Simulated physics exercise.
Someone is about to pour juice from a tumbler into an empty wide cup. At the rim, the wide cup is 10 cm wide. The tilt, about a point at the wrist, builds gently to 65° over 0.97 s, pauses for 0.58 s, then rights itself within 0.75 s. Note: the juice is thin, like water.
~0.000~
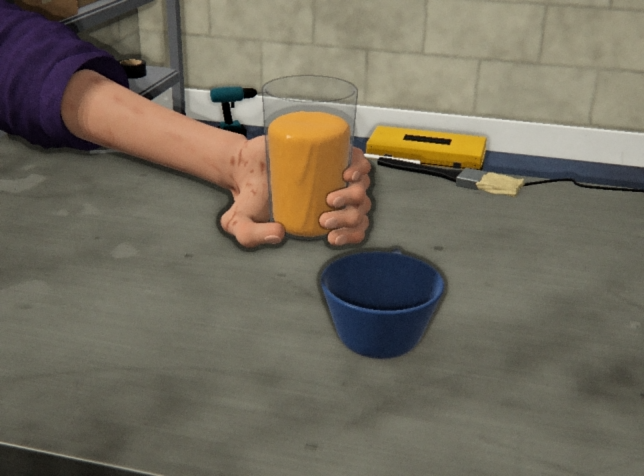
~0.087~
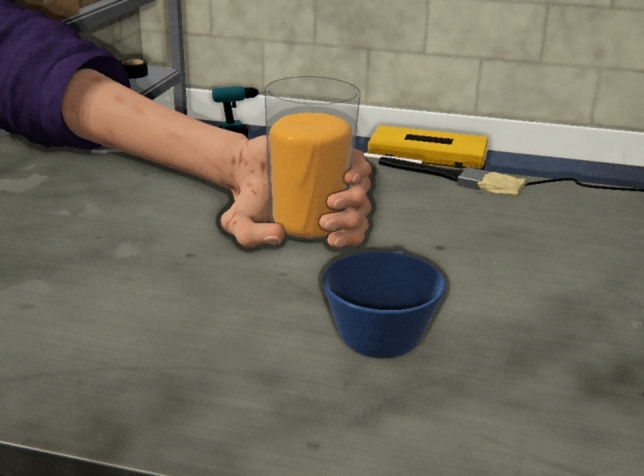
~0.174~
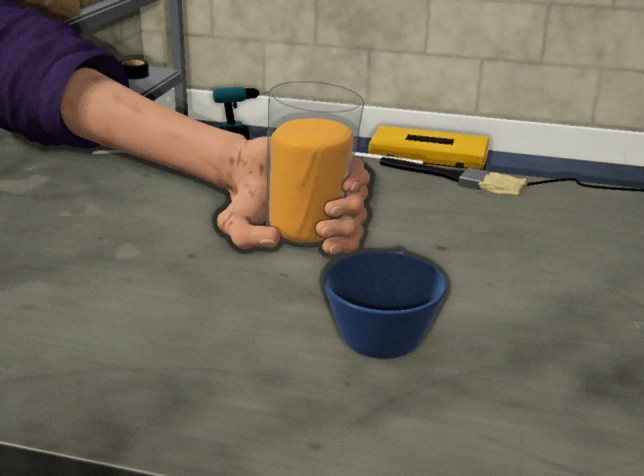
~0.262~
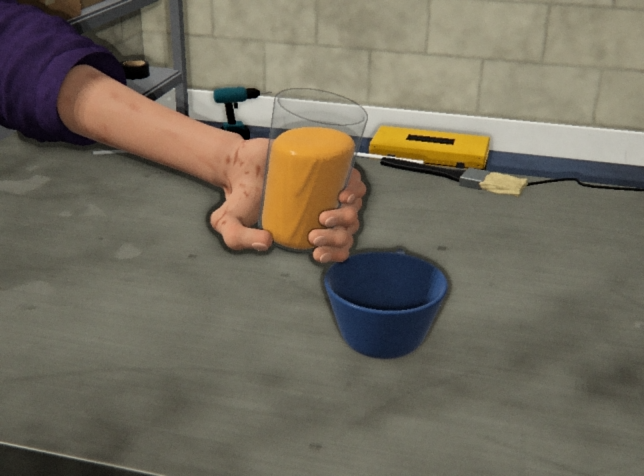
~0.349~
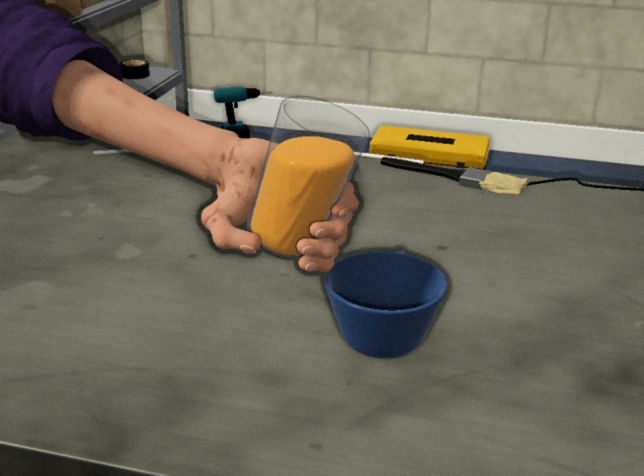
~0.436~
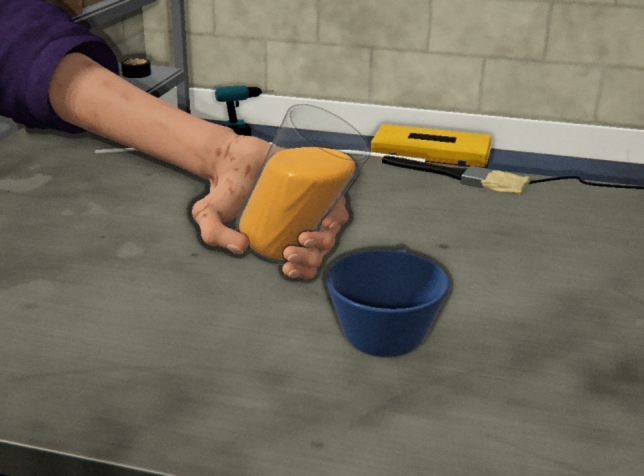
A hand holding a clear tumbler of orange juice upright, then gradually tilting it rightward beside a blue cup on a grey worktop.
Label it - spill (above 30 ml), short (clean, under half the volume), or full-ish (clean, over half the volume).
Short.
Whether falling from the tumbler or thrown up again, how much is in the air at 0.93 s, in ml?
About 15 ml.
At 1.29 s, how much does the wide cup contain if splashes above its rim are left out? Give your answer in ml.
About 60 ml of it.
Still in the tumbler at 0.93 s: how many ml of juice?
Roughly 290 ml, give or take.
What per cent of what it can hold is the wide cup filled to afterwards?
About 25 %.
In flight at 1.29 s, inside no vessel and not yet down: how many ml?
I'd put it near 10 ml of liquid.
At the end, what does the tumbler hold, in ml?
It ends up holding near 220 ml.
By 0.93 s the tilt is 65° and the wide cup has 15 ml, the tumbler 290 ml, and 0 ml is on the table.
By 1.29 s the tilt is 65° and the wide cup has 60 ml, the tumbler 240 ml, and 5 ml is on the table.
By 1.66 s the tilt is 61° and the wide cup has 90 ml, the tumbler 220 ml, and 5 ml is on the table.
By 2.08 s the tilt is 13° and the wide cup has 90 ml, the tumbler 220 ml, and 5 ml is on the table.
At rest the wide cup has 90 ml, the tumbler 220 ml, and 5 ml is on the table.
